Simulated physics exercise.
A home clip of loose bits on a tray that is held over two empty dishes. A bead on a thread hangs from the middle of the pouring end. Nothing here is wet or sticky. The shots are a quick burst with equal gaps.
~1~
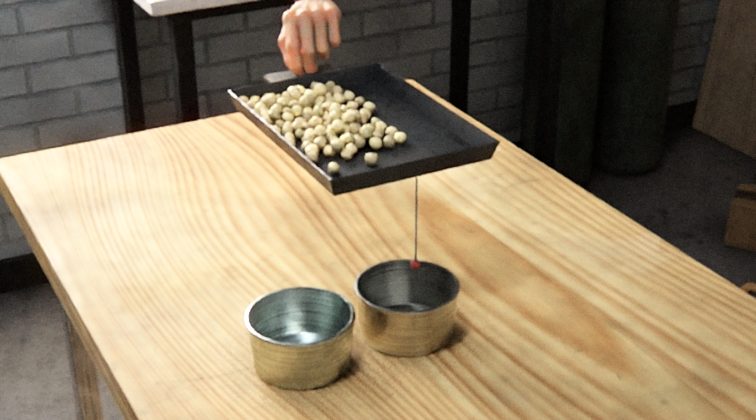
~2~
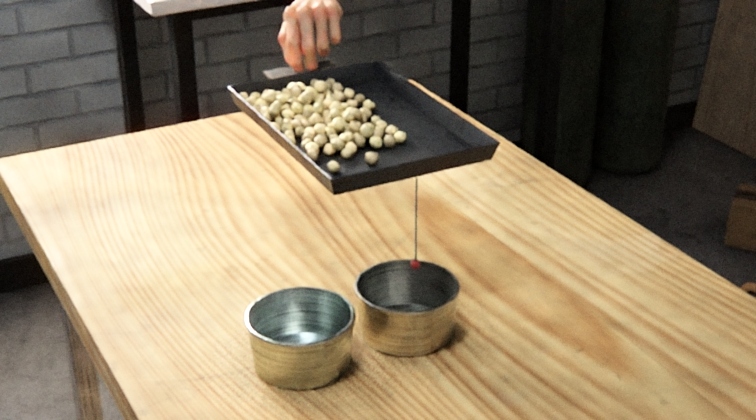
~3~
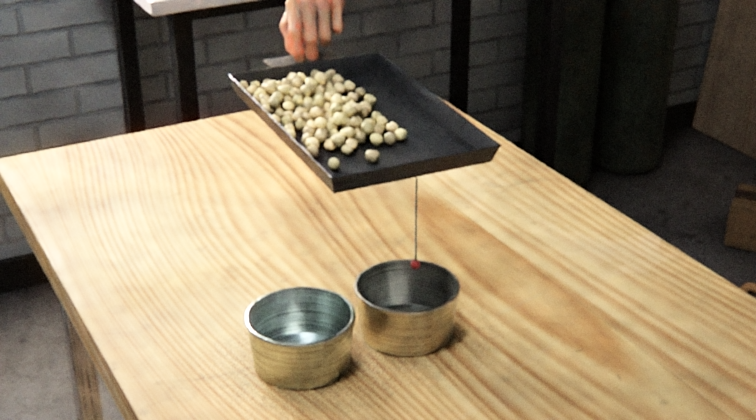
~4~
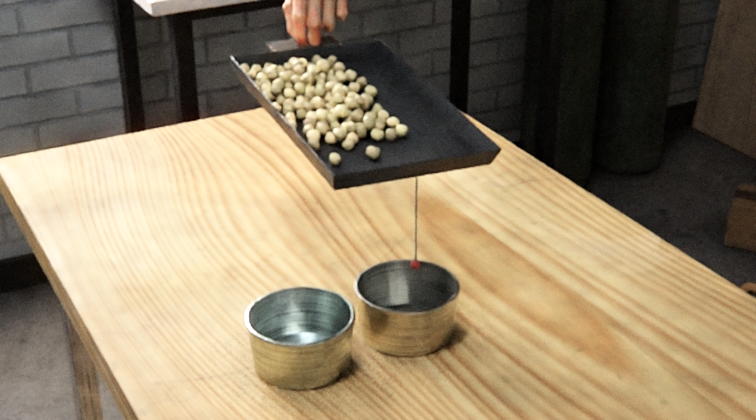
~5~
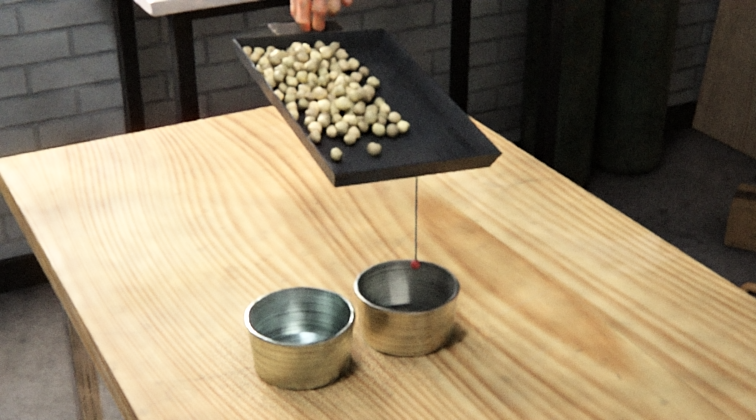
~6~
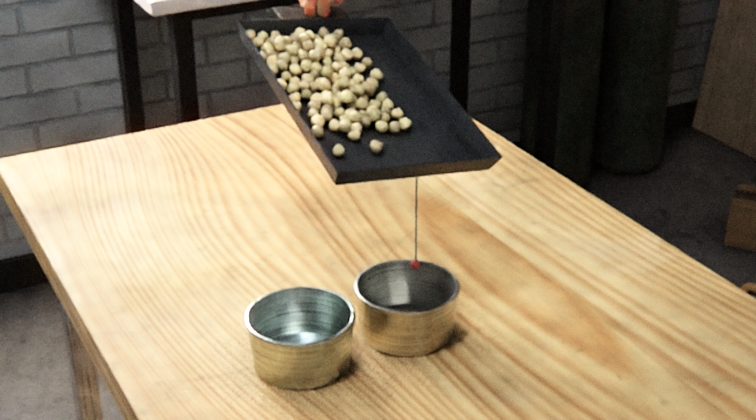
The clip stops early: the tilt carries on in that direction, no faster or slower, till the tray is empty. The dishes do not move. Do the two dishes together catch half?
Caught overall: Only the smaller part.
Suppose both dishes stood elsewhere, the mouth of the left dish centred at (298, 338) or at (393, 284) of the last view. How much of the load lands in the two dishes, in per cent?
Roughly 0 per cent, and 70 per cent.
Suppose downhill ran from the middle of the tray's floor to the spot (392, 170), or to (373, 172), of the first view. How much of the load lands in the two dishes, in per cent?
In turn 30 and 60 in a hundred.
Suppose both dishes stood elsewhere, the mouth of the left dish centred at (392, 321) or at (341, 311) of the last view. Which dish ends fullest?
One: The right dish. Two: The right one.
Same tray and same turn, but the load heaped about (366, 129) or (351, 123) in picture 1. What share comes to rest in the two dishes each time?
The first gives 0 %, the second 0 %.
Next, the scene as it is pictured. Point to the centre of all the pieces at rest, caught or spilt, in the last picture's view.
Roughly at (517, 318).
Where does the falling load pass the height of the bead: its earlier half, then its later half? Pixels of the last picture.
Around (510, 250) and then (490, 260).
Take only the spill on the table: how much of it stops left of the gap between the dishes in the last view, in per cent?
Near 0 %.
Just after the last frame, tray tipped steeply; the larger part on the tray; just a few outside both; about a tenth in the air.
A moment on, tray tipped past a quarter turn; roughly a third on the tray; just a few in the right dish; roughly half outside both; roughly a quarter in the air.
Further on, tray tipped past a quarter turn; just a few in the right dish; almost all outside both.
When it is over, tray tipped past a quarter turn; not one in the left dish; just a few in the right dish; almost all outside both.
